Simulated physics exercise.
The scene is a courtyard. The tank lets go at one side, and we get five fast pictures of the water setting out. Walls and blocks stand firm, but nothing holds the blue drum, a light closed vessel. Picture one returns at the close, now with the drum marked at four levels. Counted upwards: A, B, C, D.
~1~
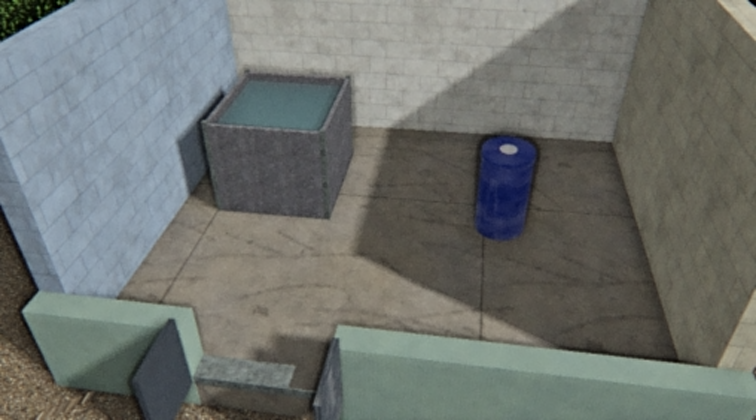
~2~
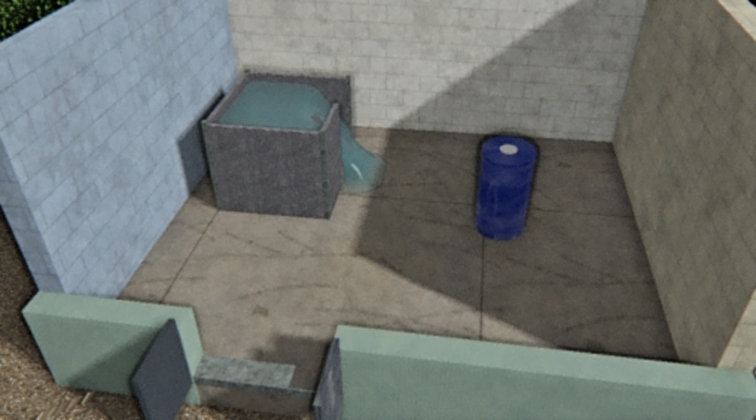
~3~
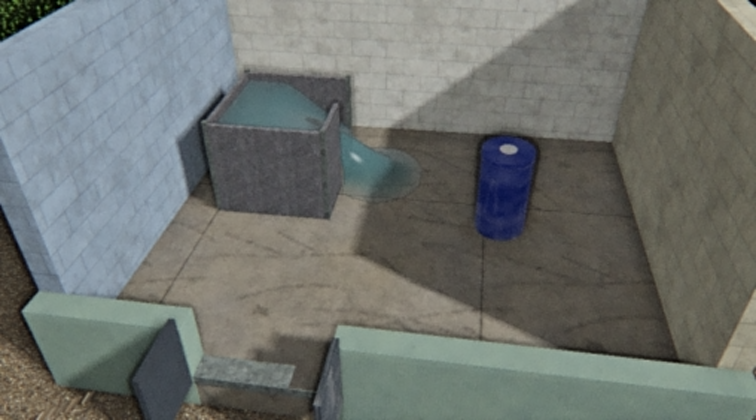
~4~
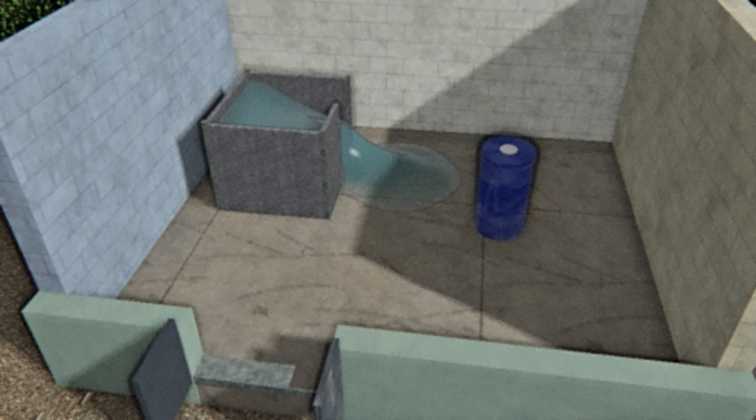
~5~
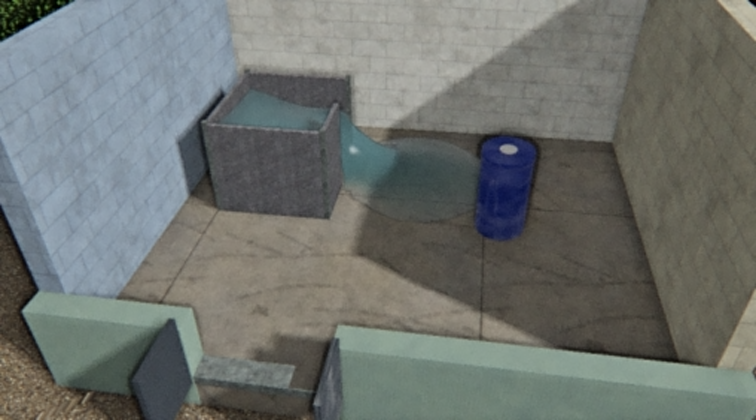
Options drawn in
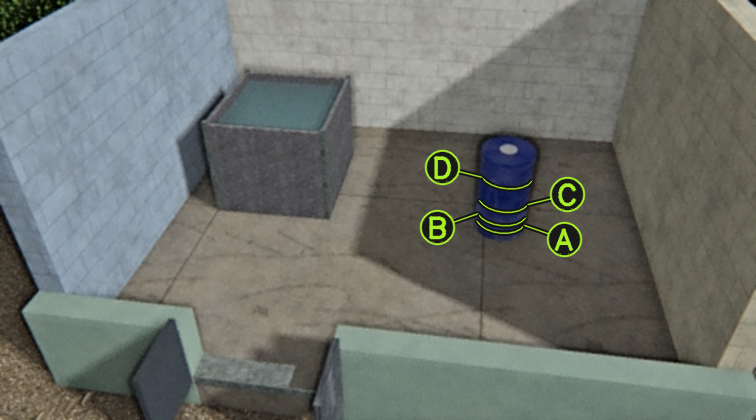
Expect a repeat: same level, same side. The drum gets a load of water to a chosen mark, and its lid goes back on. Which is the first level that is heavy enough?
C is the one.
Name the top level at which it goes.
Here it is level B.
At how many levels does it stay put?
Two of them.
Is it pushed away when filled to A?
Yes, it does.
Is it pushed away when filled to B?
Yes.
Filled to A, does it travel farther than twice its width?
Yes, clearly.
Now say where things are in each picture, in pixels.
Lid of the blue drum at (510, 150); tank full, its middle at (282, 106); open gate at (265, 321), in the first frame.
In the second frame, 2 % of the ground under water, its edge towards the drum at (375, 179).
In the third frame, 4 % of the ground under water, its edge towards the drum at (406, 186).
In the fourth frame, 8 % of the ground under water, its edge towards the drum at (432, 198).
Lid of the blue drum at (510, 150); 13 % of the ground under water, its edge towards the drum at (460, 207), in the fifth frame.
In lime, A at (500, 233); B at (501, 225); C at (503, 212); D at (507, 188); from the bottom up A, B, C, D.
If A is chosen, it is pushed about 4 times its own width away.
If B is chosen, it is pushed about its own width away.
If C is chosen, it does not move.
If D is chosen, it does not move.
